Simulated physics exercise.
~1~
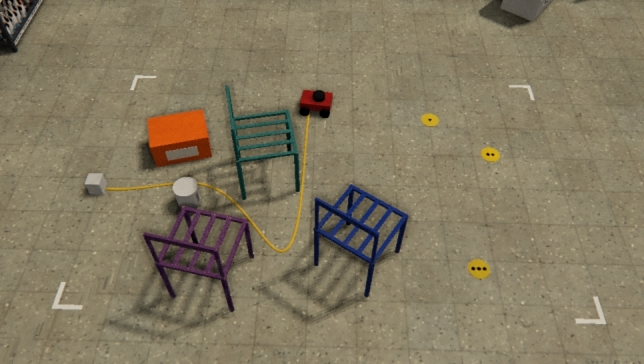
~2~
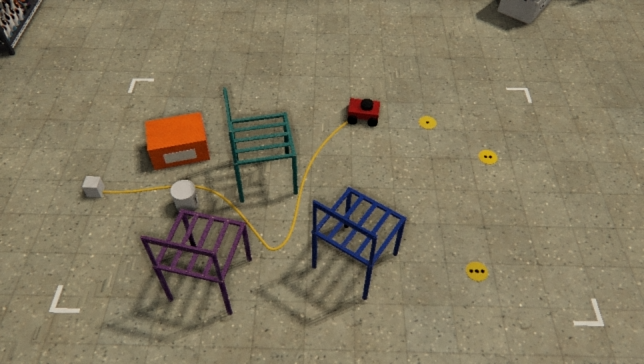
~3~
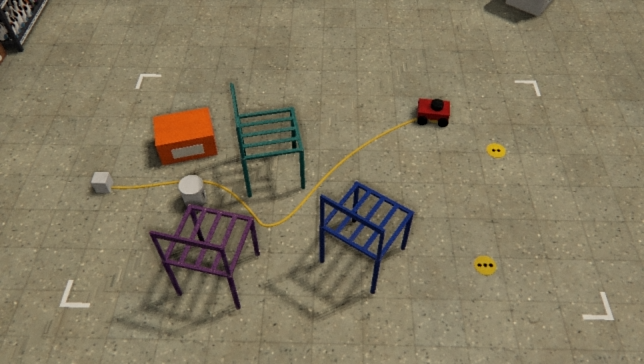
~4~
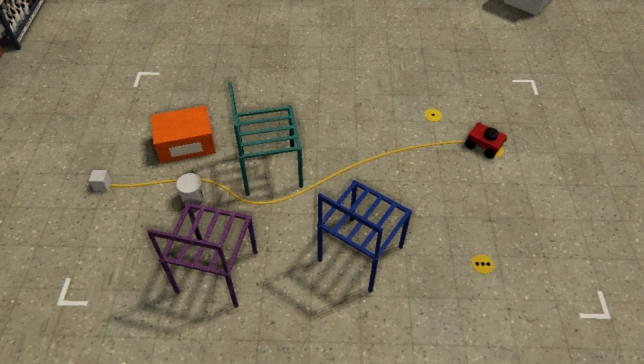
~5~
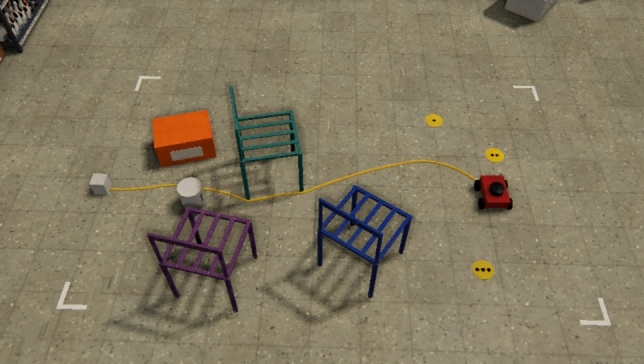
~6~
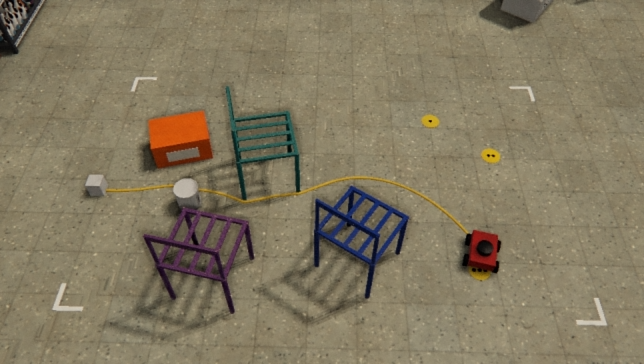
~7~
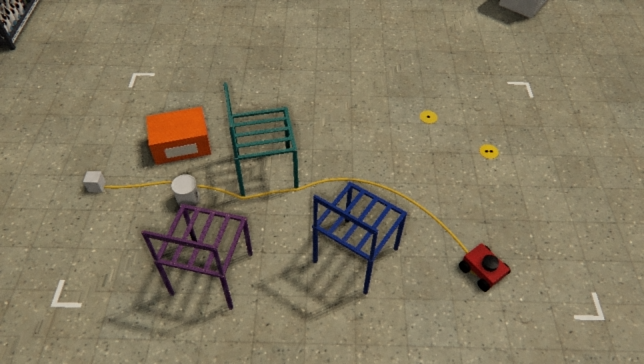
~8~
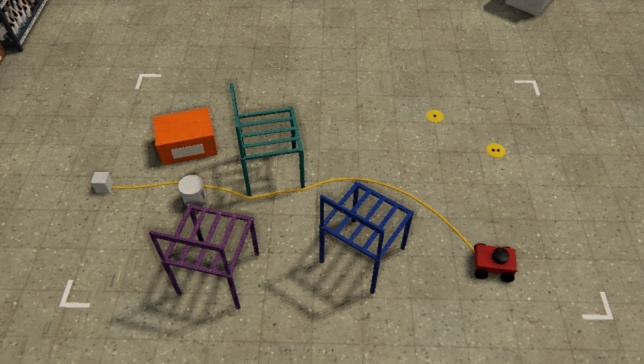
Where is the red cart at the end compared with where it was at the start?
At the start the cart is near the upper middle, just right of the teal chair. At the end it is at the lower right, beyond the blue chair, where the third yellow mark was showing.
